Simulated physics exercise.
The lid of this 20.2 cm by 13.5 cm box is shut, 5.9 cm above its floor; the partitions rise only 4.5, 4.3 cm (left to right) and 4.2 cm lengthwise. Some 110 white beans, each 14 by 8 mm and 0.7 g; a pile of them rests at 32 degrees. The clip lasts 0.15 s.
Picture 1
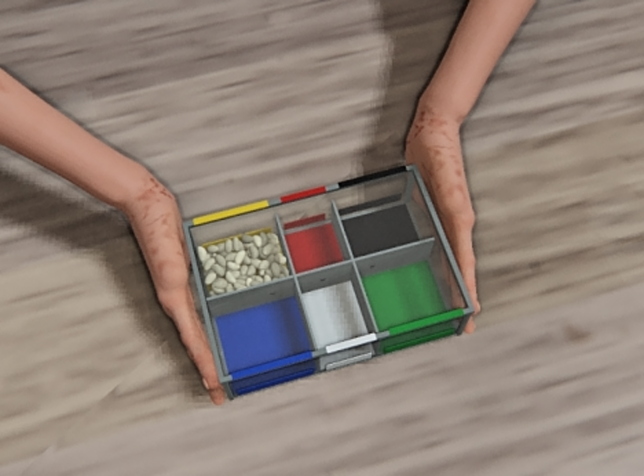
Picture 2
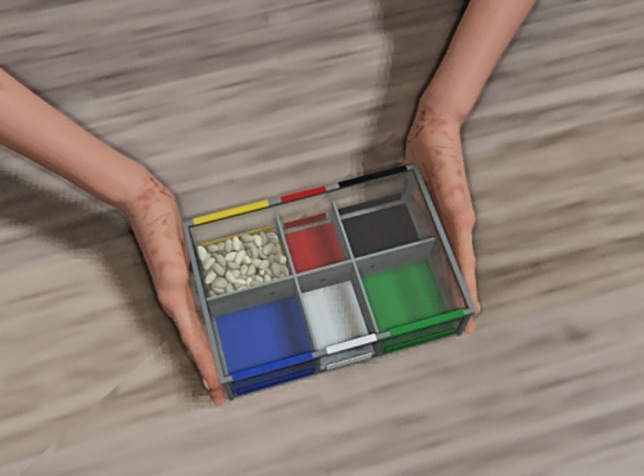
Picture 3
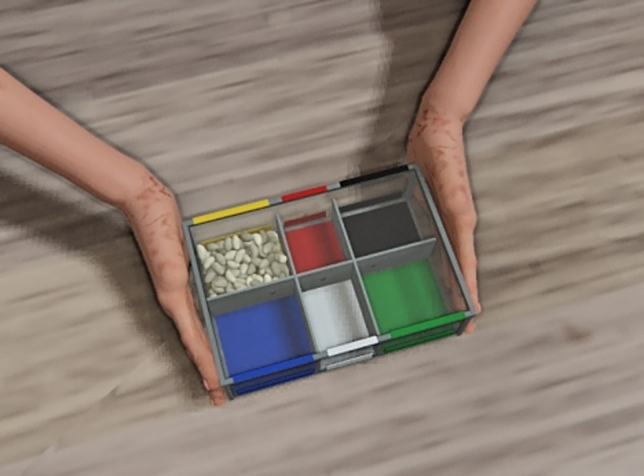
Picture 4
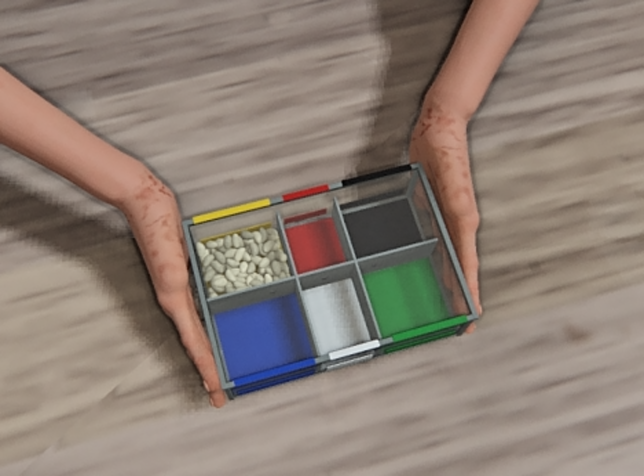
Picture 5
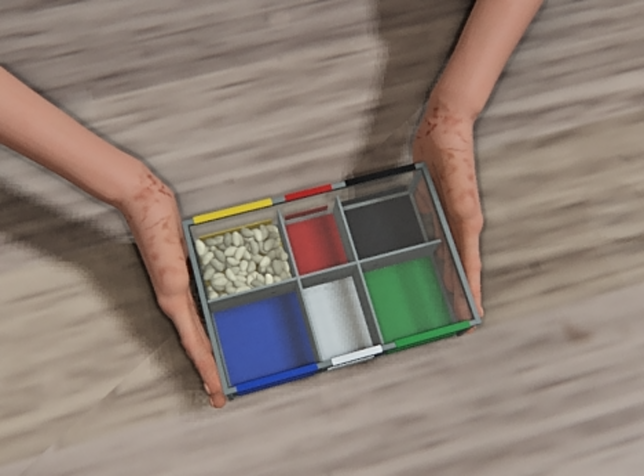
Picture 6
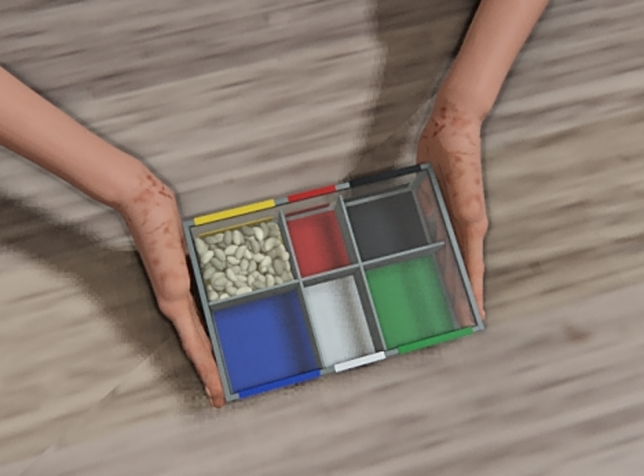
Above a wood-grain surface, two hands slightly tilting a clear six-compartment box, white beans staying piled in the yellow-marked section.
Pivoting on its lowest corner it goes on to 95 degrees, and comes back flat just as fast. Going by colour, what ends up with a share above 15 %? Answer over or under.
Red: Under, blue: Over, green: Under, yellow: Over, white: Under, black: Under.
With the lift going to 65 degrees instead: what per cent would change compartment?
Some 15 per cent.
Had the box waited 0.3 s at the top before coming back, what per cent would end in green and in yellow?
In that case green 0, yellow 75.
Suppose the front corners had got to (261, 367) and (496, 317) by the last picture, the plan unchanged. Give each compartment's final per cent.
Red 0, blue 5, green 10, yellow 80, white 5, black 0.
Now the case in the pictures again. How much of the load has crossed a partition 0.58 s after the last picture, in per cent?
Some 15 per cent.
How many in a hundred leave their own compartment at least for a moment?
Some 30 per cent.
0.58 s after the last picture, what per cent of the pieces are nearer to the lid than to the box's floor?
Some 60 per cent.
Then, 0.58 s after the last picture, tilt 95 degrees; blue 15 %, yellow 85 %.
Then, 0.96 s after the last picture, tilt 42 degrees; blue 25 %, yellow 70 %, white 5 %.
Then, 1.44 s after the last picture, tilt 0 degrees; blue 25 %, yellow 70 %, white 5 %.
In the end, red 0 %, blue 25 %, green 0 %, yellow 70 %, white 5 %, black 0 %.
